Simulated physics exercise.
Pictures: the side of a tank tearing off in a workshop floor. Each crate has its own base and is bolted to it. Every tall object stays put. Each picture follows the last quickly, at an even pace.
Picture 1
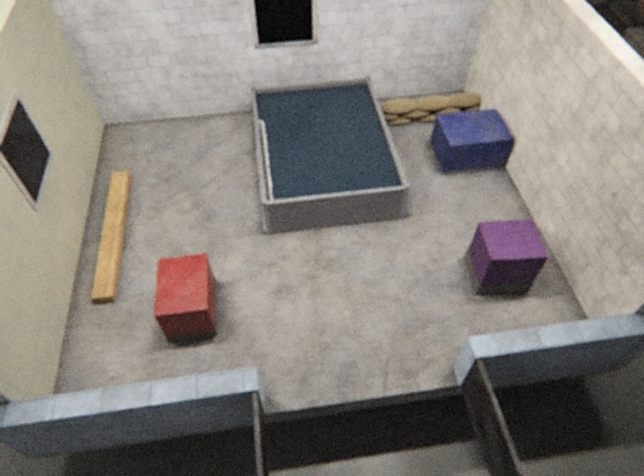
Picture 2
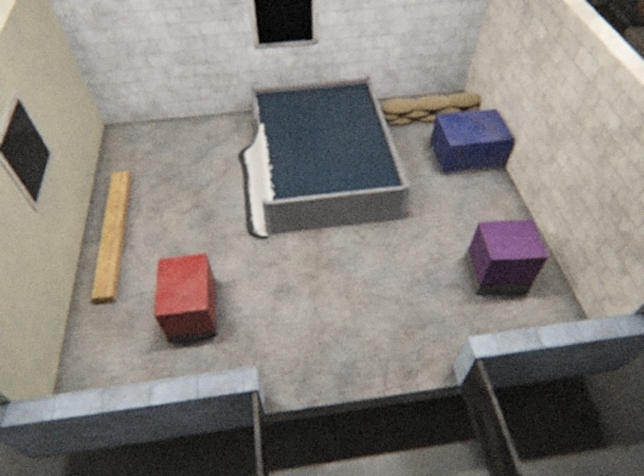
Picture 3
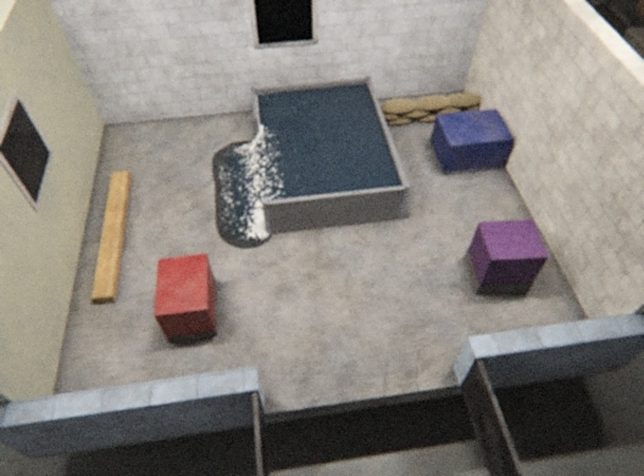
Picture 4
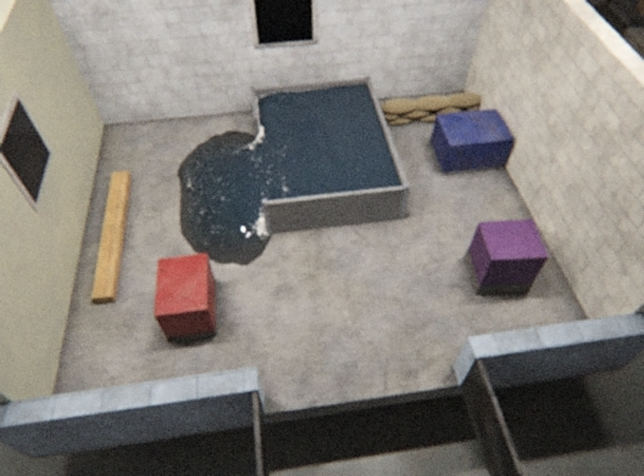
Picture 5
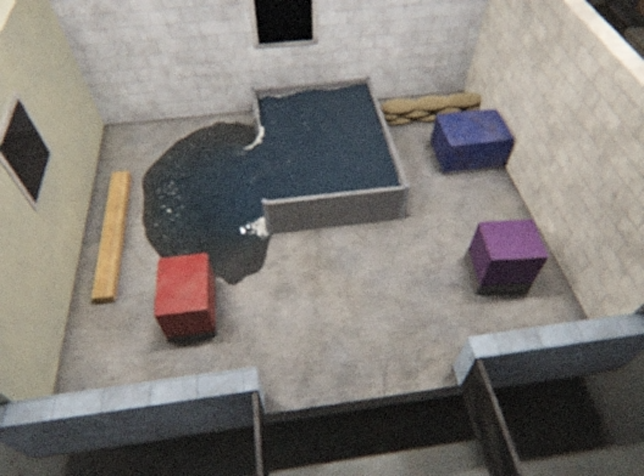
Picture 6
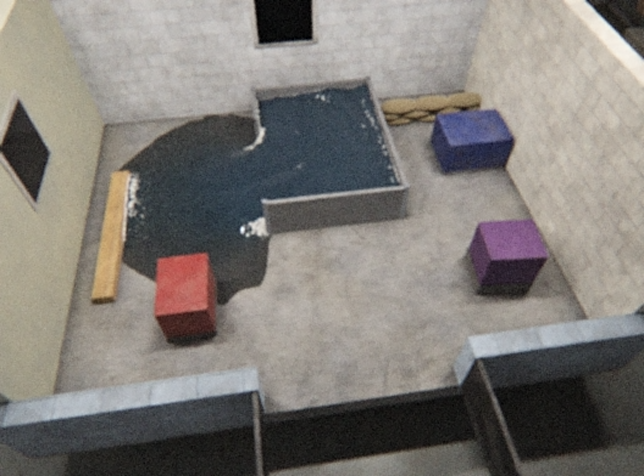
Water pours from the tank's left side and spreads across the floor to the wooden beam.
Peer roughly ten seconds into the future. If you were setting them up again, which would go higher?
I'd say the blue crate goes higher, the red crate goes higher, the purple crate can stay.
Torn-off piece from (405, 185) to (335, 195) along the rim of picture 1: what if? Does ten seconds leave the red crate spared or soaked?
The red crate keeps dry.
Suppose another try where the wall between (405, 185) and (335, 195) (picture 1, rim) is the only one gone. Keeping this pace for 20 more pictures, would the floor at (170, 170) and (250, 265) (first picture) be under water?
Taking them in turn: Left clear, then left clear.
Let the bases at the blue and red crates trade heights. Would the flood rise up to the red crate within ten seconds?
Looks like the red is inundated.
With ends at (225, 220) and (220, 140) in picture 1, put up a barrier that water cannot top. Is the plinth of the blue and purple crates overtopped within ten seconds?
Going one at a time, I'd say the blue crate is never reached, and the purple crate is never reached.
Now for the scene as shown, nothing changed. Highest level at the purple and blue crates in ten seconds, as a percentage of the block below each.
Close to 50 per cent, and close to 230 per cent, in that order.
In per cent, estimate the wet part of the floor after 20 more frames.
About 50 per cent.
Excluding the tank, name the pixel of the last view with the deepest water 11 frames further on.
Look near (105, 126).
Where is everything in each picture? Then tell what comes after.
In the first frame, the open tank at (322, 137) is whole and still.
In the second frame, water pours out at (265, 180) and has run to (253, 149).
In the third frame, the front is at (238, 145), out from the gap at (265, 181).
In the fourth frame, water pours out at (265, 181) and has run to (215, 140).
In the fifth frame, the front is at (154, 169), out from the gap at (265, 181).
In the sixth frame, water pours out at (265, 181) and has run to (123, 172).
A moment on, water covers 35 % of the floor; the blue crate not reached, the red crate water round its plinth, the purple crate not reached.
Next, water covers 40 % of the floor; the blue crate not reached, the red crate water round its plinth, the purple crate not reached.
Then, water covers 50 % of the floor; the blue crate not reached, the red crate water round its plinth, the purple crate not reached.
Later, water covers 85 % of the floor; the blue crate water round its plinth, the red crate water round its plinth, the purple crate water round its plinth.
In the end, water covers 95 % of the floor; the blue crate was topped, the red crate was topped, the purple crate stayed above the water.
